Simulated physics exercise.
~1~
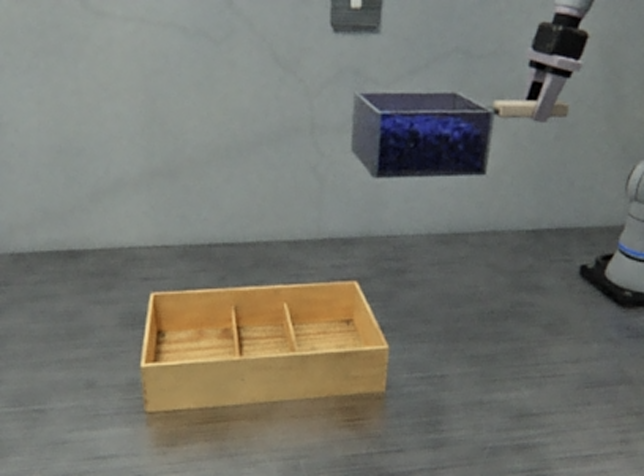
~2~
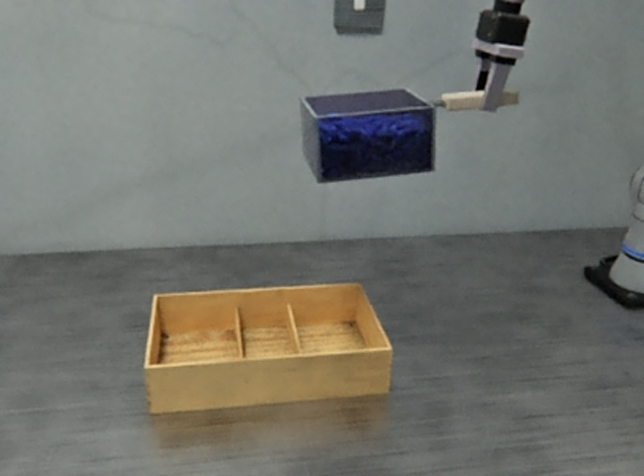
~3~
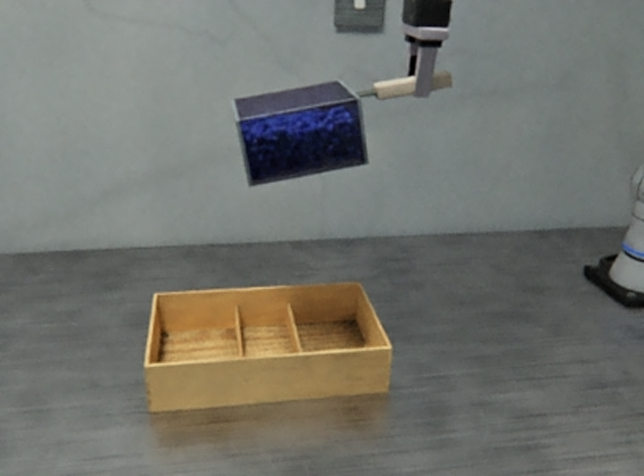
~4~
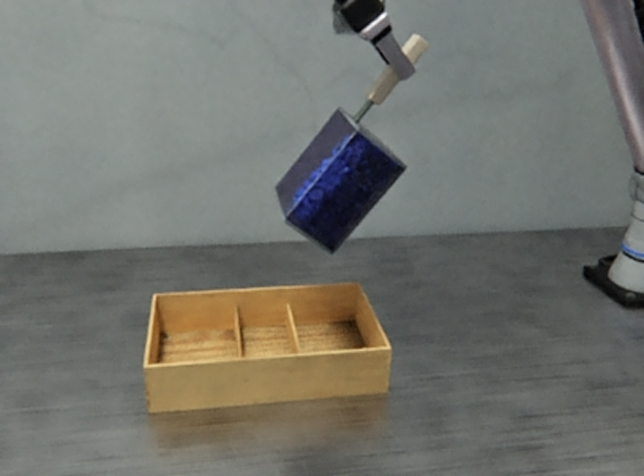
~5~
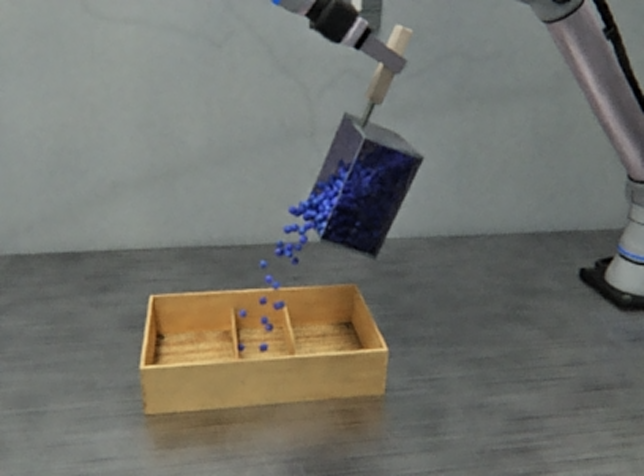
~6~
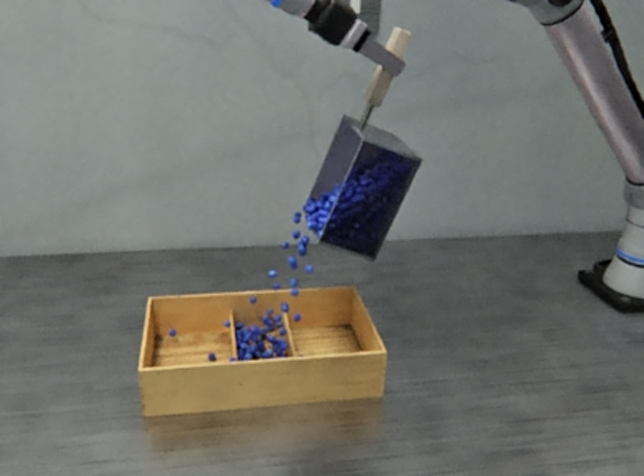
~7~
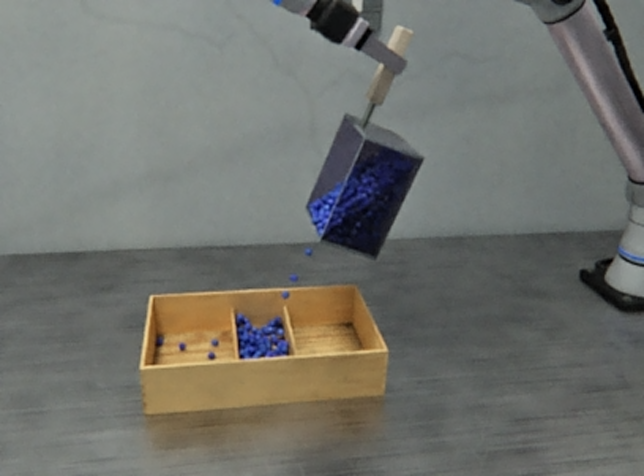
Robot arm carrying a clear box of blue beads left, tilting it and pouring some into a wooden crate's middle compartment.
